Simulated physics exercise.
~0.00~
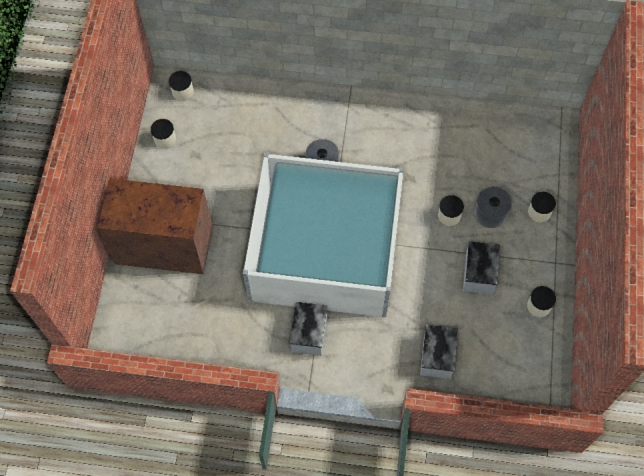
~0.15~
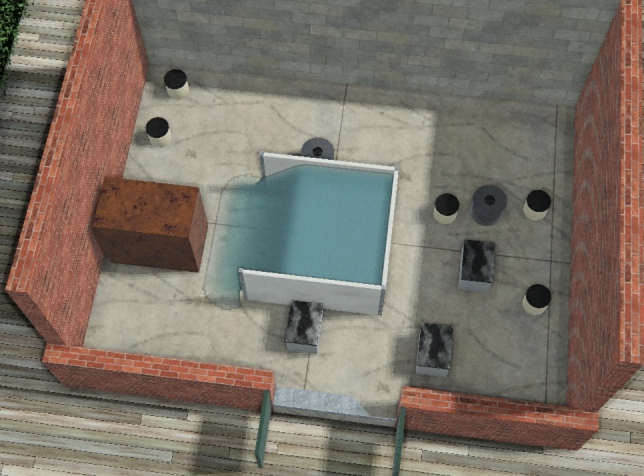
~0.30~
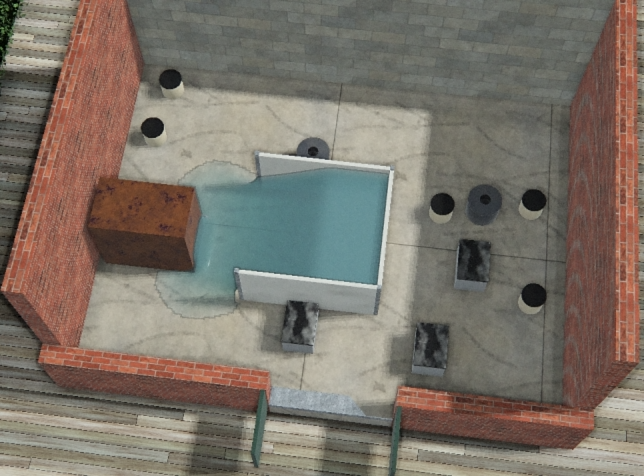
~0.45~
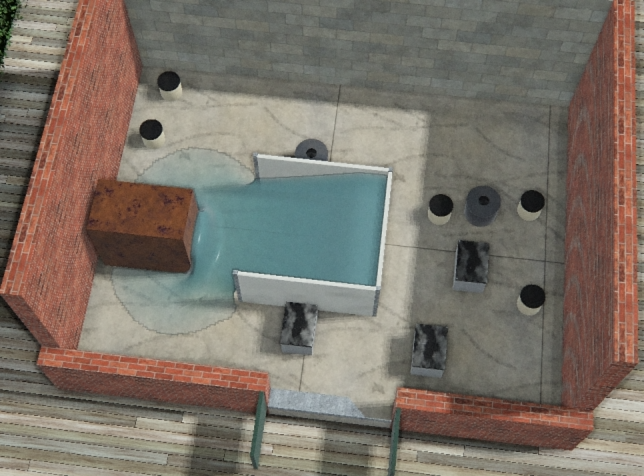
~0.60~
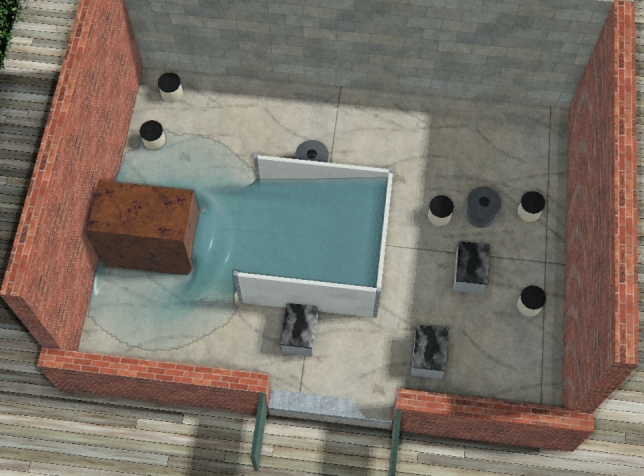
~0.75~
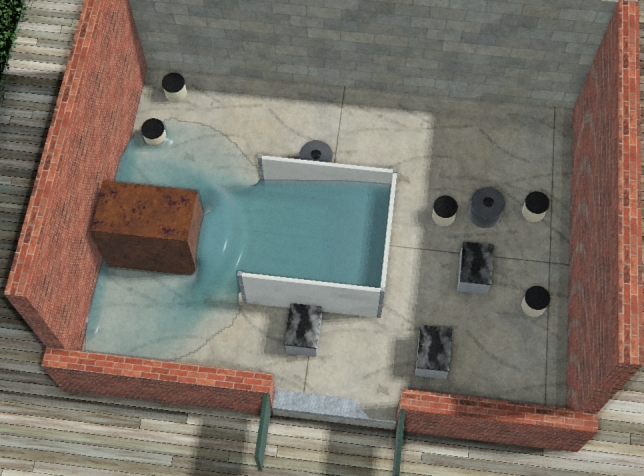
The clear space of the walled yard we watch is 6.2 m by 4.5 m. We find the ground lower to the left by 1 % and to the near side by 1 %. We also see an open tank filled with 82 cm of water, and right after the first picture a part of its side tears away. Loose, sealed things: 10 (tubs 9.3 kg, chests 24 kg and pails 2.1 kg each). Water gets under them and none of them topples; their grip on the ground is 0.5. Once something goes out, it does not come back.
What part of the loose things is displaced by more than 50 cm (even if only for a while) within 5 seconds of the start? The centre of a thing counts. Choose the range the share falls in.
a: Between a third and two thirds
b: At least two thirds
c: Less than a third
Between a third and two thirds.
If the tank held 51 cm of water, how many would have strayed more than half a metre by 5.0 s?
Result: 2.
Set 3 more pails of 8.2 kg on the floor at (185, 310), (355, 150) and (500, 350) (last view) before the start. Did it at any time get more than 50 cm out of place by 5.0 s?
Order as listed: Beyond half a metre / beyond half a metre / inside half a metre.
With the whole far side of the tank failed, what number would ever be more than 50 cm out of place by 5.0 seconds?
Result: 7 of them.
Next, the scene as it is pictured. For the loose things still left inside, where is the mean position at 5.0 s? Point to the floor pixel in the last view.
Close to pixel (477, 264).
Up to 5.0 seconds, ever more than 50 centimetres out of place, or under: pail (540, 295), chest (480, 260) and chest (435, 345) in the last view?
The first is inside the limit, the second inside the limit, and the third inside the limit.
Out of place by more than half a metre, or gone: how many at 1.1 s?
1.
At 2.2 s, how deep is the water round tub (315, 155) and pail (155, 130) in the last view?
0 and 34 cm.
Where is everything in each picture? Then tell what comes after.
The first picture shows a pail at (162, 128), on the bottom; a tub at (323, 153) rests on the ground; water covers 2.7 m2; 0 of 10 have shifted.
The second picture shows a pail at (157, 127) rests on the ground; a tub at (318, 152), on the bottom; 3.8 m2 under water; 0 of 10 have shifted.
The third picture shows a pail at (153, 127), on the bottom; a tub at (313, 151), on the bottom; 4.8 m2 under water; 0 of 10 have shifted.
The fourth picture shows a pail at (151, 129), on the bottom; a tub at (312, 153) rests on the ground; 6.1 m2 under water; 0 of 10 have shifted.
The fifth picture shows a pail at (151, 130), on the bottom; a tub at (312, 154), on the bottom; water covers 7.2 m2; 0 of 10 have shifted.
The sixth picture shows a pail at (153, 128) rests on the ground, 6 cm from its start; a tub at (316, 154) rests on the ground; water covers 8.0 m2; 1 of 10 have shifted.
After 1.1 s 1 of 10 are over 50 cm from their spots; 1 afloat.
After 2.2 s 2 of 10 are over 50 cm from their spots; 2 afloat.
After 3.5 s 2 of 10 are over 50 cm from their spots; 2 afloat.
After 5.0 s 5 of 10 are over 50 cm from their spots, and 5 have been at some point; 4 afloat.
